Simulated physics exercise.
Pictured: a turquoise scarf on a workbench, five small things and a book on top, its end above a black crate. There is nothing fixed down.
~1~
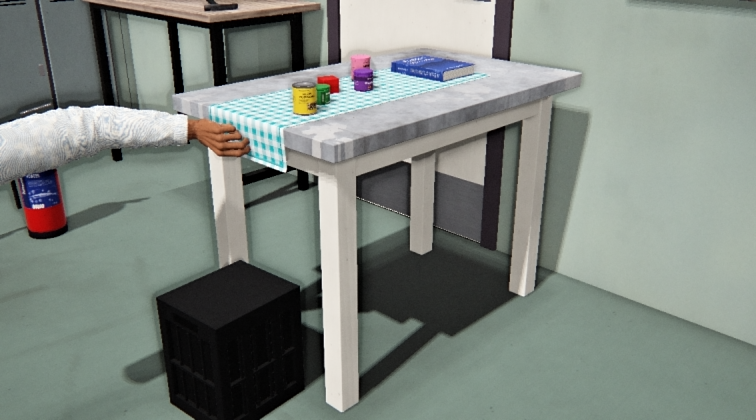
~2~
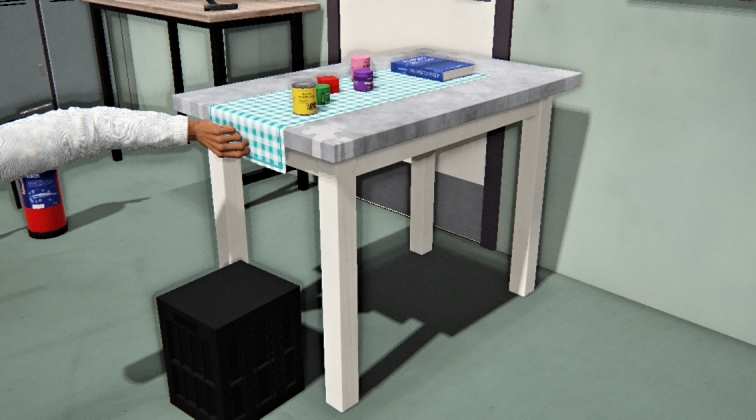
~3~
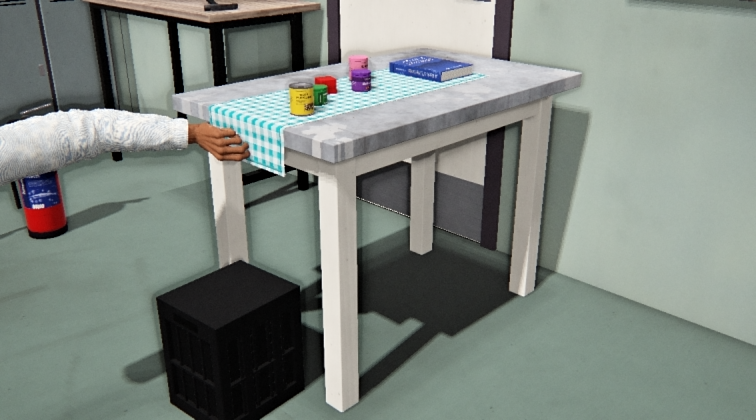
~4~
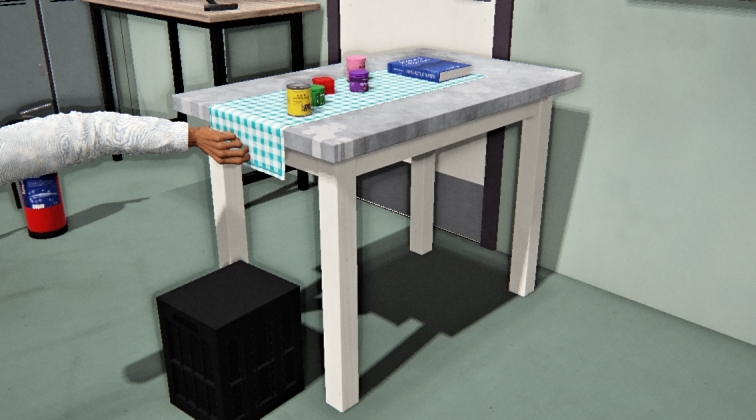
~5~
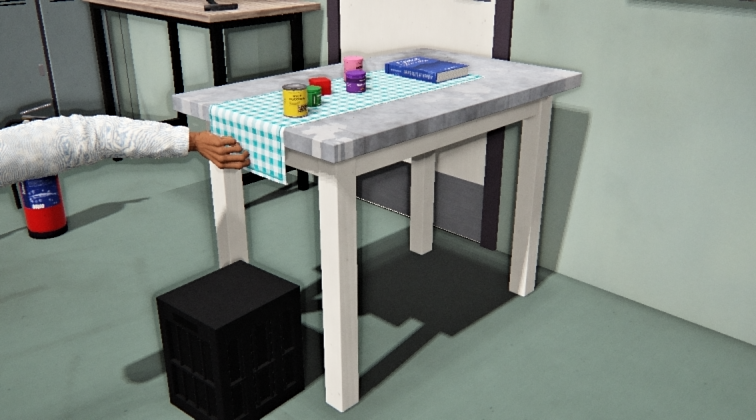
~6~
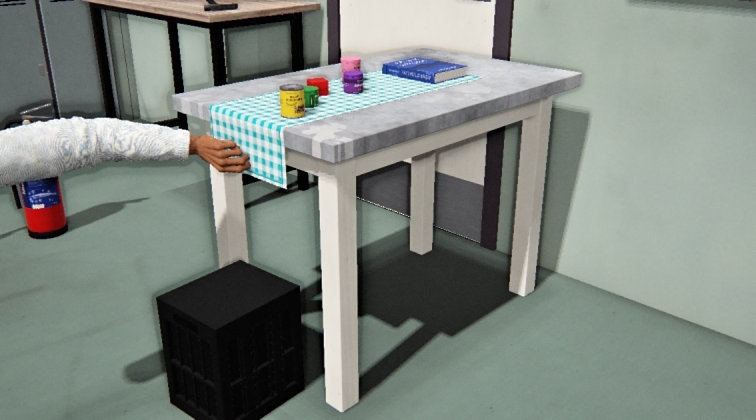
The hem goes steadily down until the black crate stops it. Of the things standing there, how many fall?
Three of them.
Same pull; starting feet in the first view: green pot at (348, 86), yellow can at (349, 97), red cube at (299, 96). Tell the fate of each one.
Green pot kept, yellow can dropped, red cube dropped.
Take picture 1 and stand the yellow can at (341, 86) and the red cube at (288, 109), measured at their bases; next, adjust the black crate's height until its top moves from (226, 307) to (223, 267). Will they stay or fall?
The yellow can? Safe. The red cube? Lost.
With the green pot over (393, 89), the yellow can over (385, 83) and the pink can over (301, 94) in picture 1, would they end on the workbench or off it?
The green pot ends up still aboard; the yellow can ends up still aboard; the pink can ends up knocked off.
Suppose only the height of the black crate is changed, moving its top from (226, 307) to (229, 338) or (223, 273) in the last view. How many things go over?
Over the edge: 4, then 2.
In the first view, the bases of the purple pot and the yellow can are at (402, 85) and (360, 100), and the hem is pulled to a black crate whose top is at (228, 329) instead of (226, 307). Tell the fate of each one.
In the end the purple pot is still on top and the yellow can is no longer on top.
Soon after, hem near (251, 240); yellow can and green pot gone.
Then, hem on the crate; yellow can, green pot and red cube gone.
At rest, hem on the crate; yellow can, green pot and red cube gone. Over the edge go three.
